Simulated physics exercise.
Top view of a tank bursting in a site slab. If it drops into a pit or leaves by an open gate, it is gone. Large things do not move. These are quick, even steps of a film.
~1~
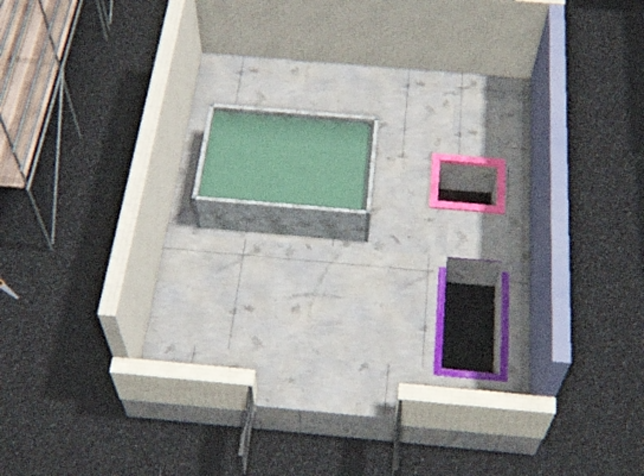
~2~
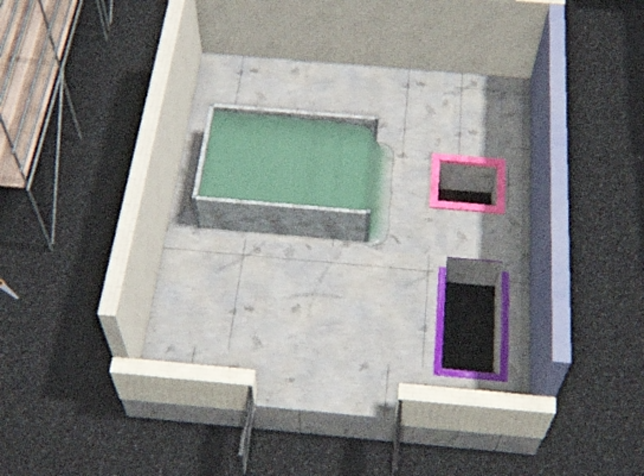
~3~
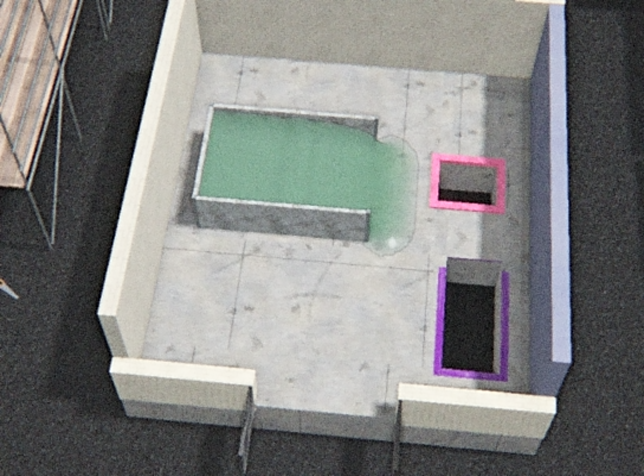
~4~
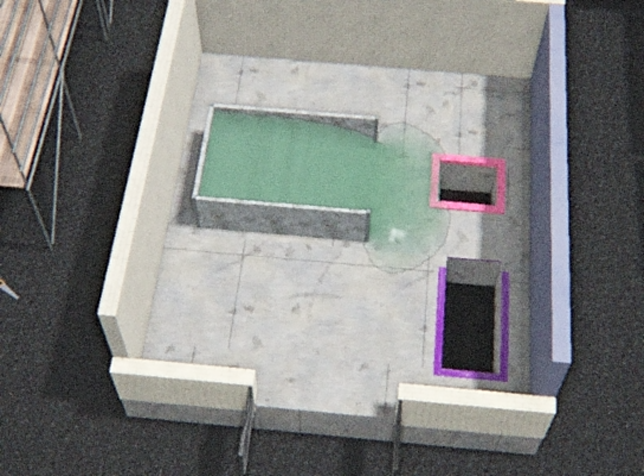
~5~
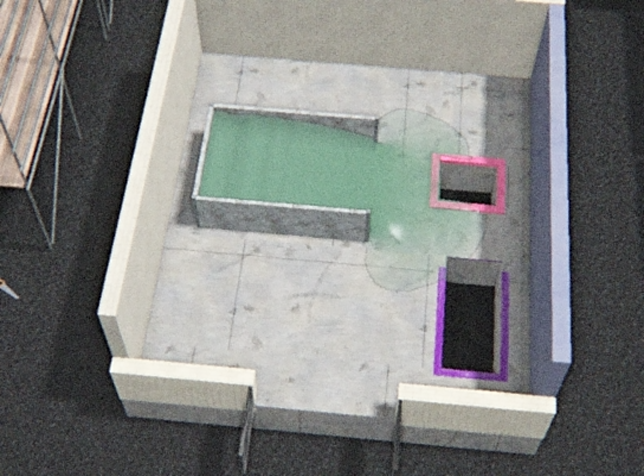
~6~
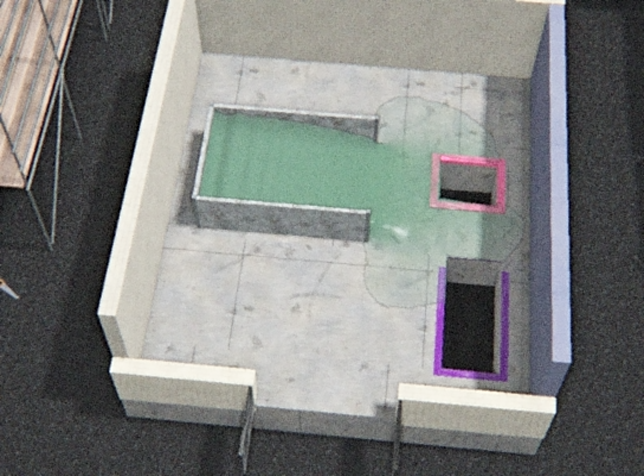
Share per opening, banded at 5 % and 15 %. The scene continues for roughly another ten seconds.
Gate - under 5 %, purple pit - over 15 %, pink pit - over 15 %.
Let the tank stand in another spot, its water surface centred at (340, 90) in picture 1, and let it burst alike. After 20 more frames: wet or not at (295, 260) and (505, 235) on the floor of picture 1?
First spot not reached, second spot swamped.
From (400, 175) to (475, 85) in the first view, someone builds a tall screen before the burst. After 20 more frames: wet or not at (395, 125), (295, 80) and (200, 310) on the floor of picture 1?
Swamped, swamped, untouched.
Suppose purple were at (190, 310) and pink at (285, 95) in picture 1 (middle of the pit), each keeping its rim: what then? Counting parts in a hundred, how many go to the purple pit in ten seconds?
Share for purple: 20 in a hundred.
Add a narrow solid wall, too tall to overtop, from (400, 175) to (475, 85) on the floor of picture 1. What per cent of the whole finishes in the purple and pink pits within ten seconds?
Purple 40 %, pink 25 %.
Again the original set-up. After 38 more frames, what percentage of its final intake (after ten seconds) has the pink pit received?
Approximately 95 in a hundred, I reckon.
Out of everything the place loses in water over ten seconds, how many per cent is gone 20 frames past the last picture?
Some 65 per cent.
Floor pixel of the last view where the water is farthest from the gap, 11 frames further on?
Roughly (518, 415).
A moment on, water covers 30 % of the floor; the gate 0 %, the purple pit 3 %, the pink pit 10 %.
Next, water covers 30 % of the floor; the gate 0 %, the purple pit 9 %, the pink pit 19 %.
Then, water covers 40 % of the floor; the gate 0 %, the purple pit 17 %, the pink pit 27 %.
Later, water covers 65 % of the floor; the gate 0 %, the purple pit 25 %, the pink pit 34 %.
In the end, water covers 70 % of the floor; the gate 0 %, the purple pit 31 %, the pink pit 36 %.
